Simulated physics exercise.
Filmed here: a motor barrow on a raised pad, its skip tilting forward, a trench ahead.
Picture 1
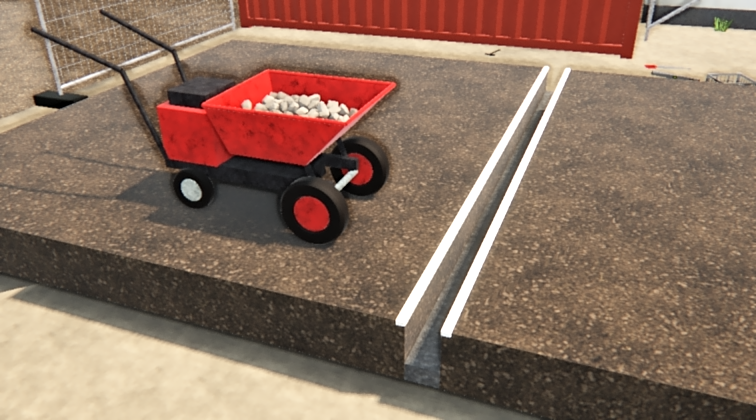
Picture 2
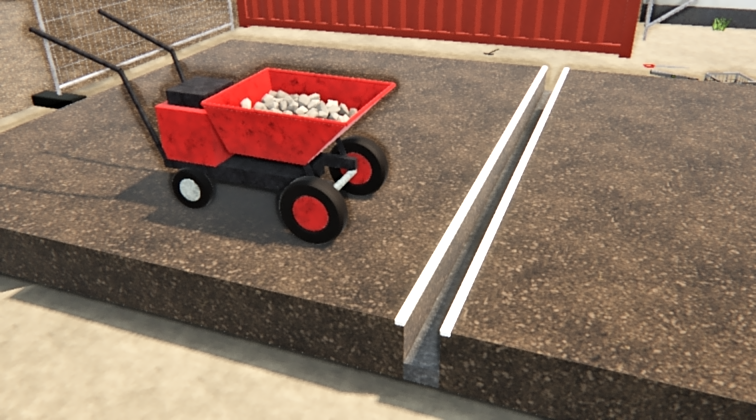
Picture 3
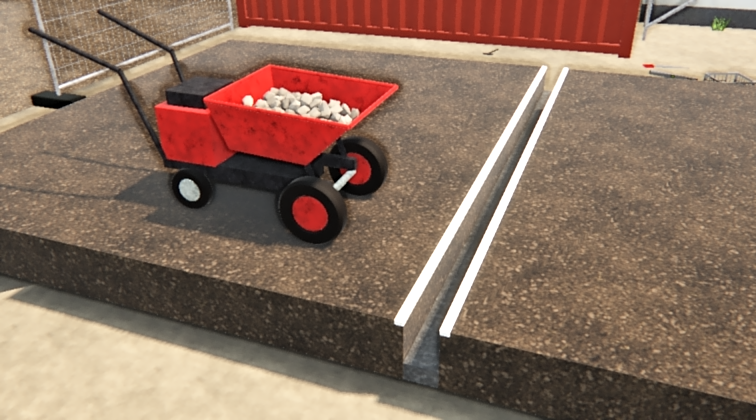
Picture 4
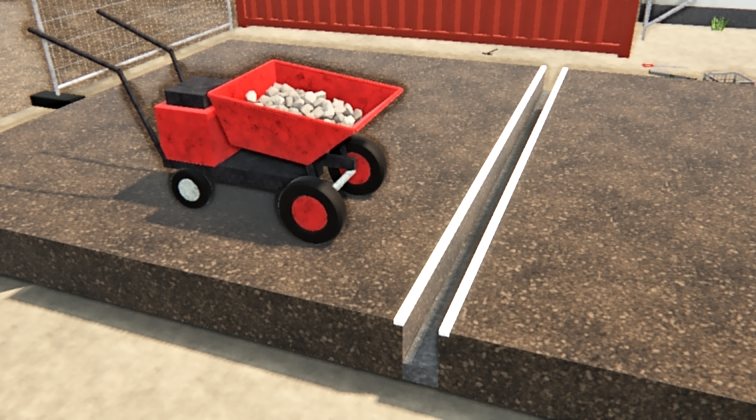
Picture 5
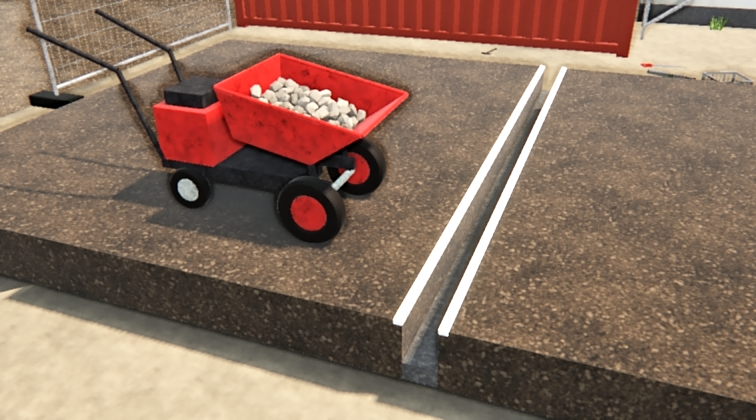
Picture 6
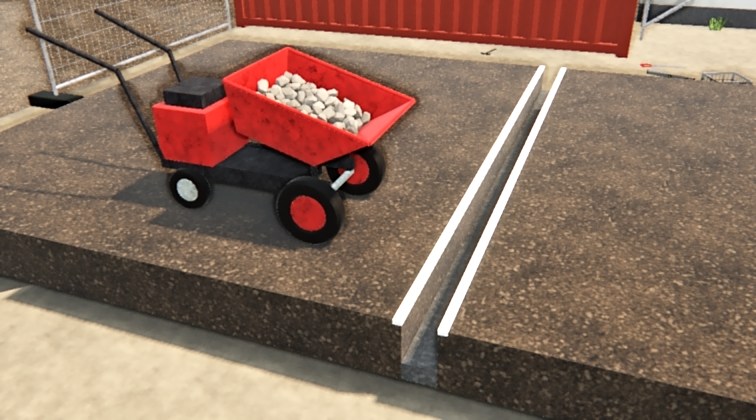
On a raised brown pad, a motor barrow's red skip of stones slowly tilts forward.
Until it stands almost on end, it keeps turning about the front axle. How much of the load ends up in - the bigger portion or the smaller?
The trench is likely to gain the main share of it.
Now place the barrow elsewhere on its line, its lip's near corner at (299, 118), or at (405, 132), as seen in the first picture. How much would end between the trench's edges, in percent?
About 20 %, then 0 %.
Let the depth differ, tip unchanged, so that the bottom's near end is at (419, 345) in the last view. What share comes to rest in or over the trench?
Estimate: Approx. 50 per cent.
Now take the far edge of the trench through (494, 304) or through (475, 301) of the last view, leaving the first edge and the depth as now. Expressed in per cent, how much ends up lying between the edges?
First case 80 %, second case 80 %.
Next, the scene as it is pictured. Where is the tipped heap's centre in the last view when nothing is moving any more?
Near (461, 255).
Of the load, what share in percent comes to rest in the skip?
It comes out at some 5 in a hundred.
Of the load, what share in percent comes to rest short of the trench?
Estimate: Some 15 percent.
Soon, skip tipped steeply; all in the skip.
A while on, skip tipped right over; most in the skip; a small part short of the trench; a small part in or heaped over the trench.
Towards the end, skip tipped right over; about a quarter in the skip; a small part short of the trench; about half in or heaped over the trench; a small part beyond it.
Finally, skip tipped right over; a small part in the skip; a small part short of the trench; about two thirds in or heaped over the trench; a small part beyond it.
